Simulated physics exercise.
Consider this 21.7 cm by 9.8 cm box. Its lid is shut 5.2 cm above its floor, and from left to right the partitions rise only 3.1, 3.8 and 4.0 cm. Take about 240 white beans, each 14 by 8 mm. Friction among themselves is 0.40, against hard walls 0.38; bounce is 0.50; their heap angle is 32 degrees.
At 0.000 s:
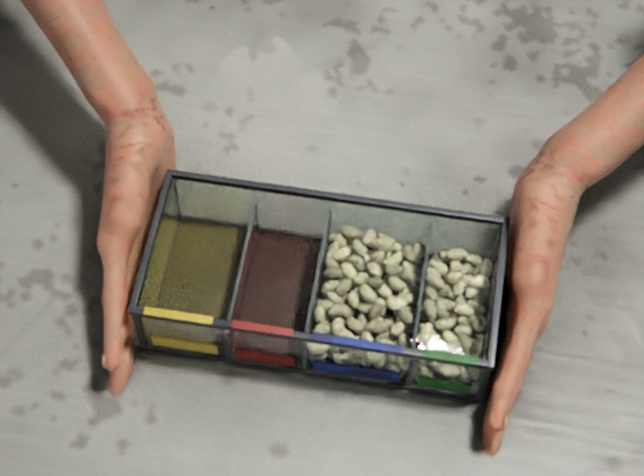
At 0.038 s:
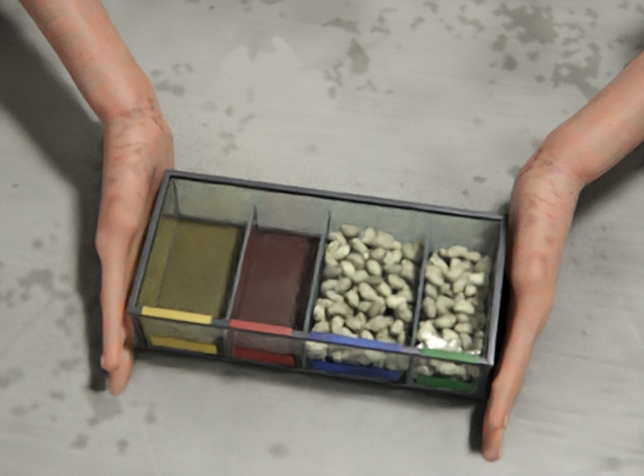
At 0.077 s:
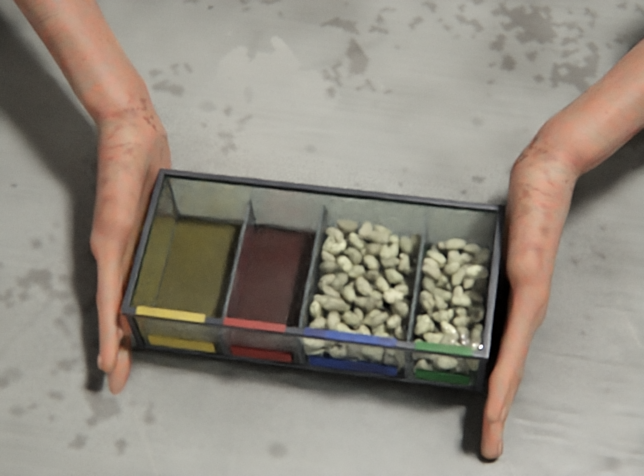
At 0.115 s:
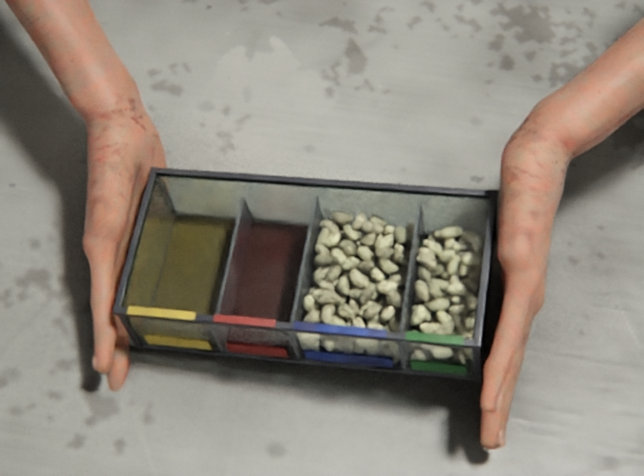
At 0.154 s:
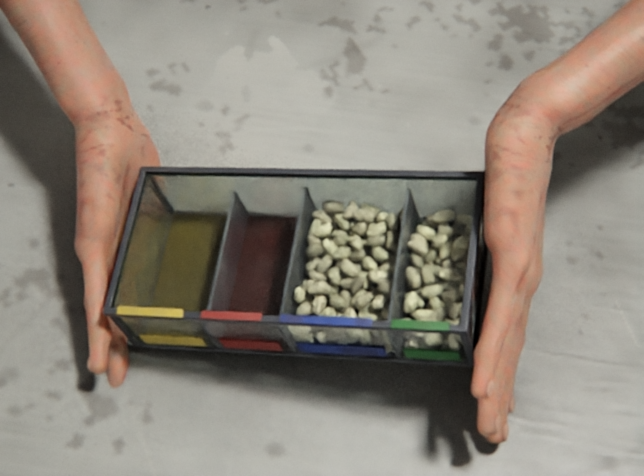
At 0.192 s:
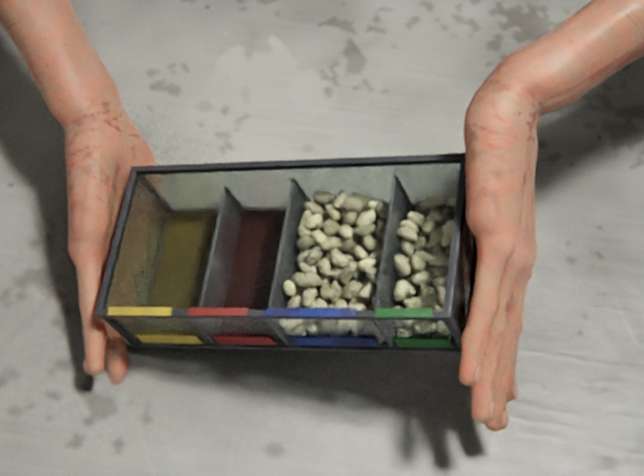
Above a stained grey surface, two hands gradually tilt a clear divided box of pale beans.
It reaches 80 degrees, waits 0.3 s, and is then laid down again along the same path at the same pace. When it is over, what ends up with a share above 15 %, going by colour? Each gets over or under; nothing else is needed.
Red compartment ends under. Blue compartment ends over. Green compartment ends over. Yellow compartment ends under.
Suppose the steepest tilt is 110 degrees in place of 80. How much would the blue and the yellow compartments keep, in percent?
In per cent, blue 60 and yellow 10.
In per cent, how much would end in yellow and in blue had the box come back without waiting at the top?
Result - yellow: 5 %; blue: 70 %.
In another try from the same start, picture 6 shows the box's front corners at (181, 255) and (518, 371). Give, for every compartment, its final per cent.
Red 0, blue 60, green 40, yellow 0.
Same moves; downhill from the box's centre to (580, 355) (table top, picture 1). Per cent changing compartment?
That would be close to 10 per cent.
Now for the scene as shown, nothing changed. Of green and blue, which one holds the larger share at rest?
Go with blue, that one ends with more.
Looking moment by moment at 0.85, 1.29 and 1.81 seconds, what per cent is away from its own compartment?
In order, some 10, 15 and 15.
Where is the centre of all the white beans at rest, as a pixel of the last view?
When it all comes to rest, the middle is near (359, 312).
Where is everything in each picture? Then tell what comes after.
The first picture shows box tilt 0 degrees, front corners at (136, 309) and (487, 362); blue 65 %, green 35 %.
The second picture shows box tilt 1 degrees, front corners at (135, 309) and (486, 360).
The third picture shows box tilt 4 degrees, front corners at (129, 309) and (482, 353), lowest corner left front.
The fourth picture shows box tilt 8 degrees, front corners at (121, 309) and (474, 341), lowest corner left front.
The fifth picture shows box tilt 13 degrees, front corners at (111, 309) and (461, 326), lowest corner left front.
The sixth picture shows box tilt 19 degrees, front corners at (103, 310) and (444, 312), lowest corner left front; blue 65 %, green 35 %. The box's pace is about 145 degrees a second.
After 0.85 s, tilt 80 degrees; blue 70 %, green 25 %, yellow 5 %.
Then, at 1.29 s, tilt 44 degrees; blue 70 %, green 25 %, yellow 5 %.
After 1.81 s, tilt 0 degrees; blue 70 %, green 25 %, yellow 5 %.
In the end, at 2.1 s, red 0 %, blue 70 %, green 25 %, yellow 5 %.
